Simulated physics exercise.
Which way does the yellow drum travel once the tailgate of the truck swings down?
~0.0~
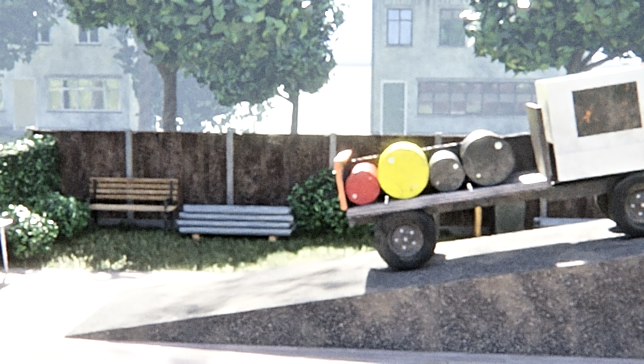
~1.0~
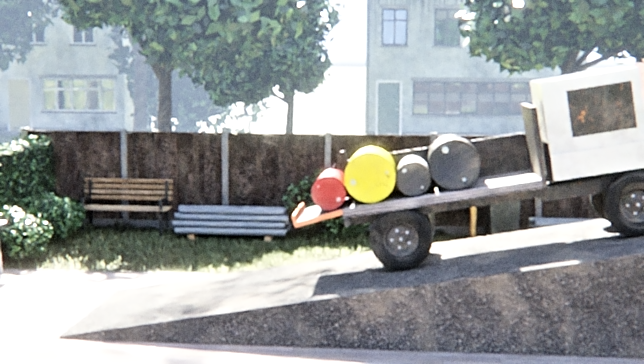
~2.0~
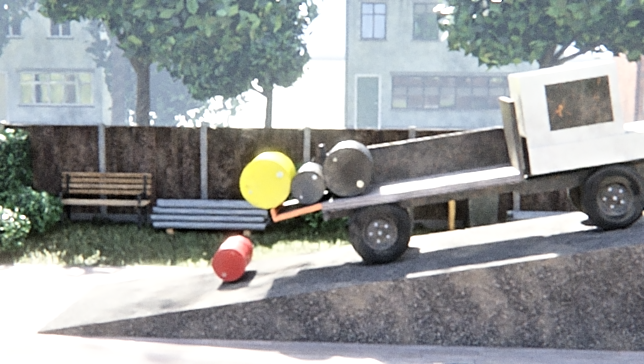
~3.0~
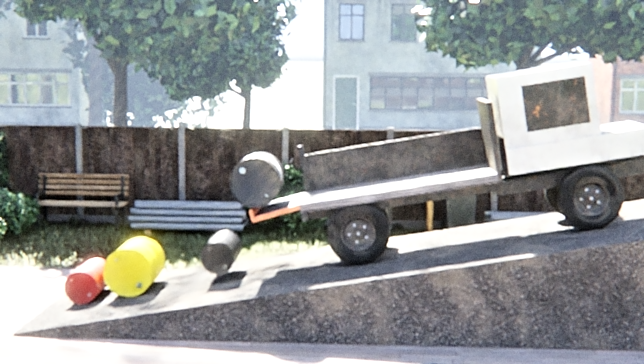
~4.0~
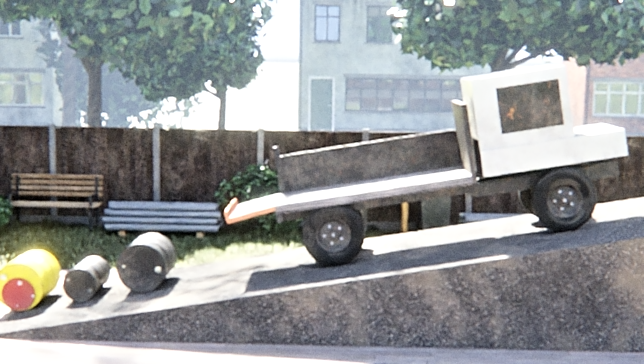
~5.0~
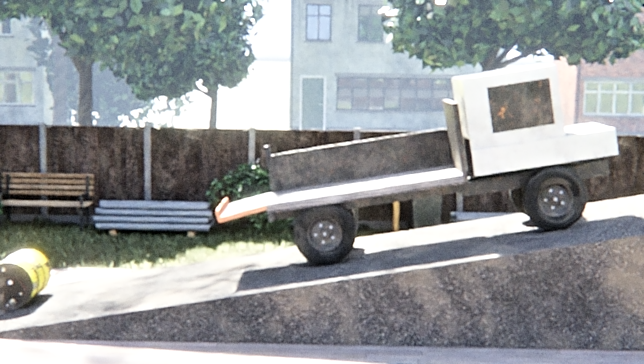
The yellow drum moves to the left, rolling off the lowered tailgate and on down the ramp.
On a ramp, a truck's tailgate drops and four drums roll off down the slope.
